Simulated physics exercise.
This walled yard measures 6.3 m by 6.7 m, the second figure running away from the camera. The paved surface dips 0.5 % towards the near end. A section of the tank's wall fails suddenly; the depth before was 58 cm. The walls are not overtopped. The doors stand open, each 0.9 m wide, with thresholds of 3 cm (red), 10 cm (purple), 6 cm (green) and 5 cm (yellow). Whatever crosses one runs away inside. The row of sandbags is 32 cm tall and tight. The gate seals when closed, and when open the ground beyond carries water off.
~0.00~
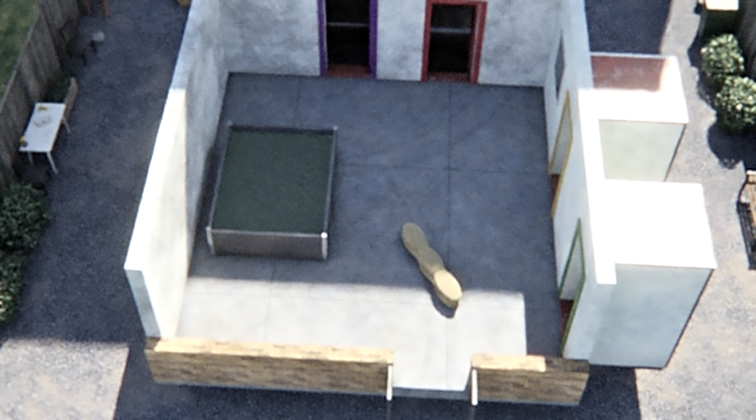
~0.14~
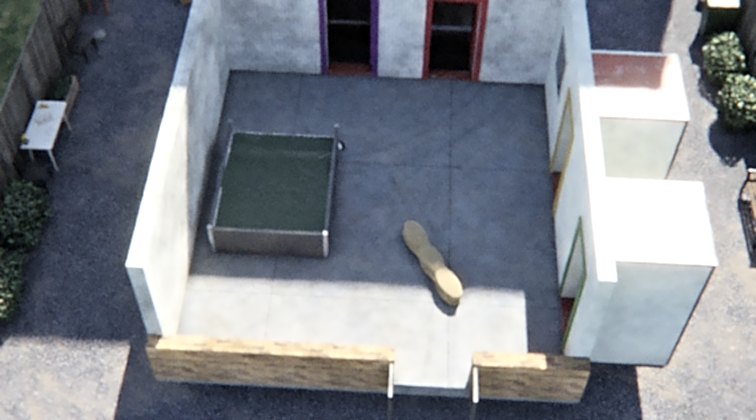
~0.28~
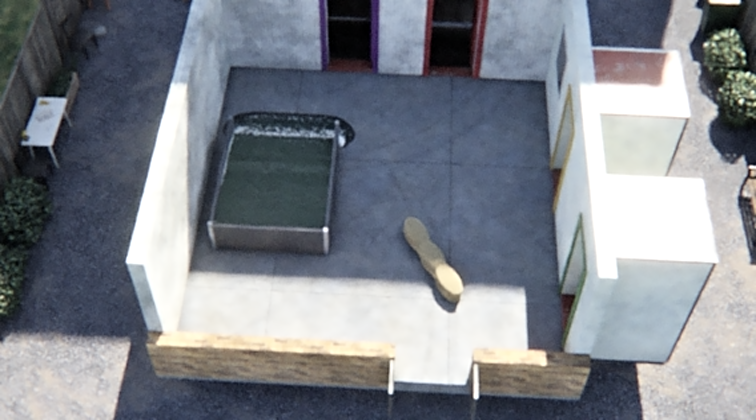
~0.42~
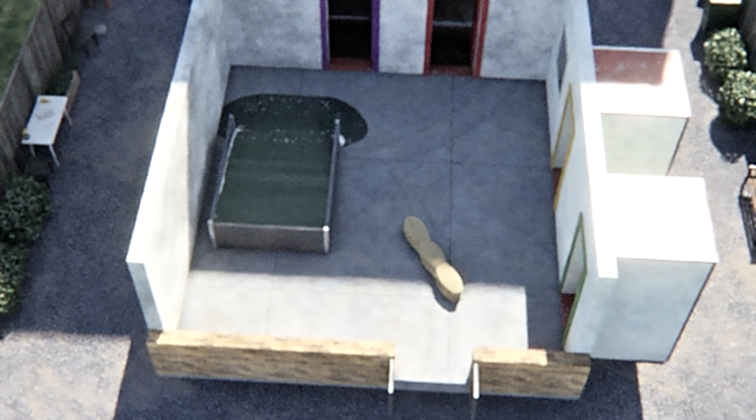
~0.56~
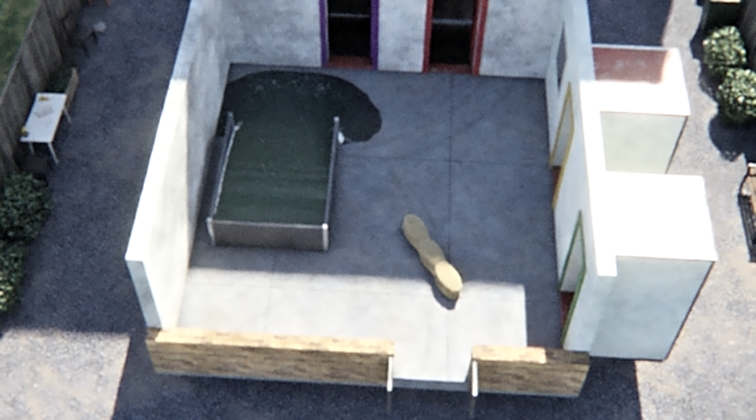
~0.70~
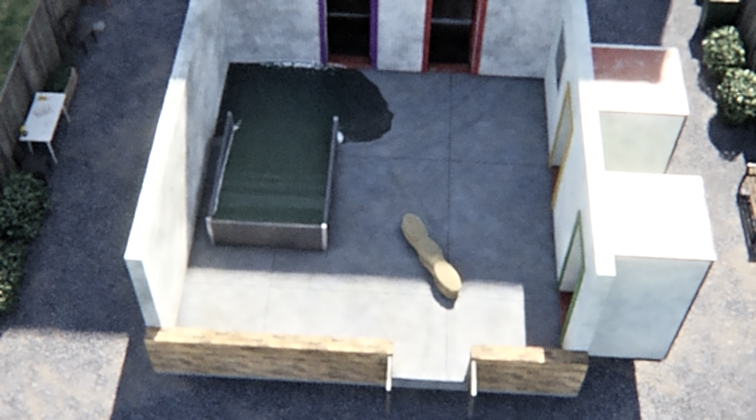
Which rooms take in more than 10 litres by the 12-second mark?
Door by door: At the red door it passes the limit; at the purple door it goes over the limit; at the green door it goes over the limit; at the yellow door it goes over the limit.
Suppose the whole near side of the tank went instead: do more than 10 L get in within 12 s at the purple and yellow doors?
Against that limit: Purple not over, yellow not over.
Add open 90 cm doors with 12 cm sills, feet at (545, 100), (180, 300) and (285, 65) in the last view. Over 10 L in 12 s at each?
In turn: Over, under, above.
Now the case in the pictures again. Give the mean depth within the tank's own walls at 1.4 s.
Some 36 cm.
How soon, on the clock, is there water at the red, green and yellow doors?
Arrival: Red 1.6 s, green 5.5 s, yellow 3.8 s.
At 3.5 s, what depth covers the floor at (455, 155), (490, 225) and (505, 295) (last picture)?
Roughly 1, 0 and 0 cm, in turn.
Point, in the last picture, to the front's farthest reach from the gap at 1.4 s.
At about (417, 77).
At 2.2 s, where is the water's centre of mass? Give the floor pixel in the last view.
At about (289, 132).
After 1.4 s water covers 20 % of the floor and is deepest (42 cm) near (229, 67); red door not reached, purple door 26 cm at the sill, 32 L in, green door not reached, yellow door not reached.
After 2.2 s water covers 20 % of the floor and is deepest (40 cm) near (281, 76); red door 7 cm at the sill, 0 L in, purple door 29 cm at the sill, 105 L in, green door not reached, yellow door not reached.
After 3.5 s water covers 35 % of the floor and is deepest (25 cm) near (219, 113); red door 8 cm at the sill, 13 L in, purple door 21 cm at the sill, 207 L in, green door not reached, yellow door not reached.
After 7.0 s water covers 75 % of the floor and is deepest (16 cm) near (551, 372); red door 5 cm at the sill, 38 L in, purple door 8 cm at the sill, 244 L in, green door 5 cm at the sill, 0 L in, yellow door 9 cm at the sill, 33 L in.
After 12.0 s water covers 90 % of the floor and is deepest (10 cm) near (562, 373); red door 6 cm at the sill, 72 L in, purple door 6 cm at the sill, 244 L in, green door 10 cm at the sill, 29 L in, yellow door 5 cm at the sill, 46 L in.
